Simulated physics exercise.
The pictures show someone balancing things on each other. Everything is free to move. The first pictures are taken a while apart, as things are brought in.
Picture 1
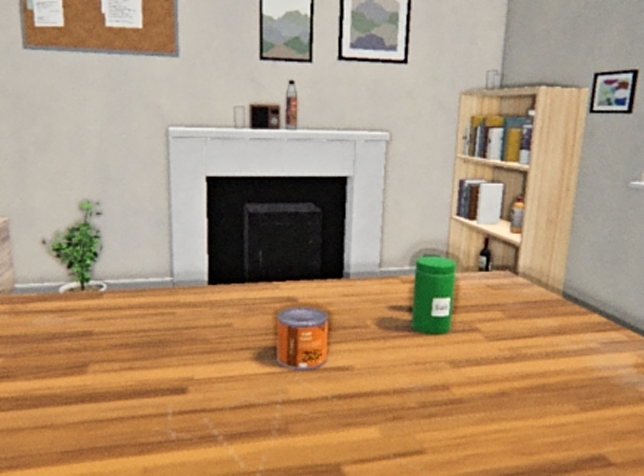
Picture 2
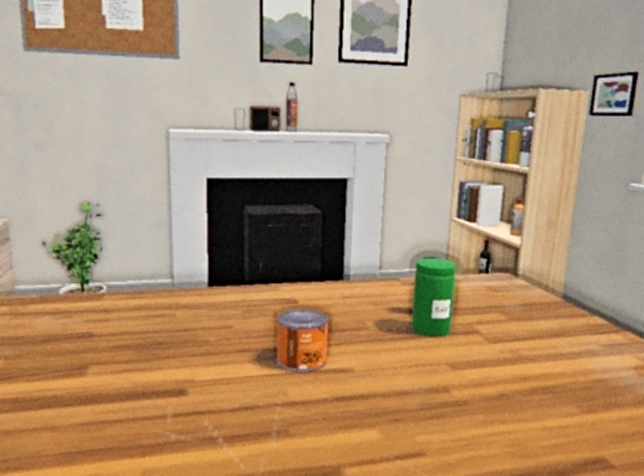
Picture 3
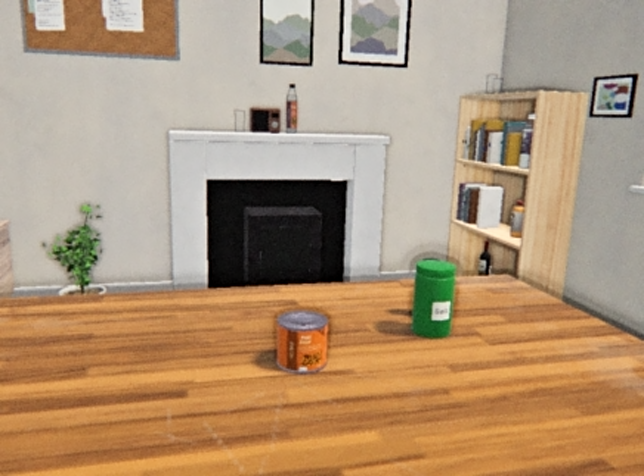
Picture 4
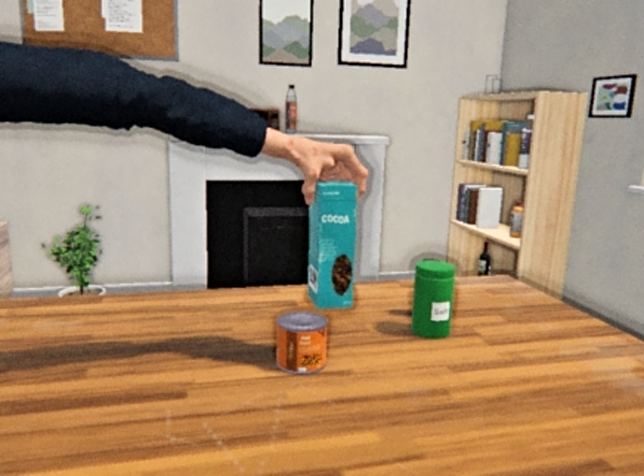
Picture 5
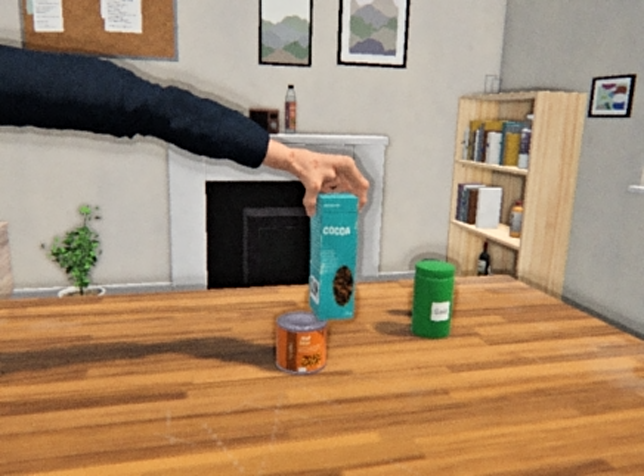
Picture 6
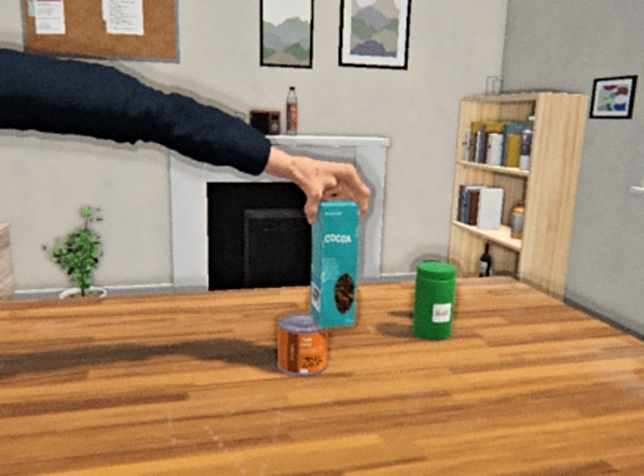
On a wooden table with an orange tin and green jar, a hand brings in a turquoise cocoa carton and lowers it.
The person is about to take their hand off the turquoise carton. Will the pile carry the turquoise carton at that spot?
The pile comes apart.
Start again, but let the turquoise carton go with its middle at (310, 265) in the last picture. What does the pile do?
Then it stays up.
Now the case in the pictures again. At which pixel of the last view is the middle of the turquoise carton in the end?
At about (404, 340).
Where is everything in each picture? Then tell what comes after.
In the first frame, the last thing is not in view yet.
In the second frame, the last thing is not in view yet; orange tin (302, 340).
In the third frame, the last thing is not in view yet; green jar (433, 299).
In the fourth frame, on its way; turquoise carton (331, 244).
In the fifth frame, on its way; turquoise carton (333, 255); orange tin (302, 342).
In the sixth frame, set down, still held; turquoise carton (334, 262); green jar (434, 300).
Then, 0.40 s after the last picture, turquoise carton tipped 27° from how it was near (360, 270).
Then, 0.50 s after the last picture, turquoise carton now fallen.
Then, 0.60 s after the last picture, things are still on the move.
At rest, fallen, turquoise carton; the other 3 in place. Seen from the same camera at the end, turquoise carton near (404, 340). The pile gives way.
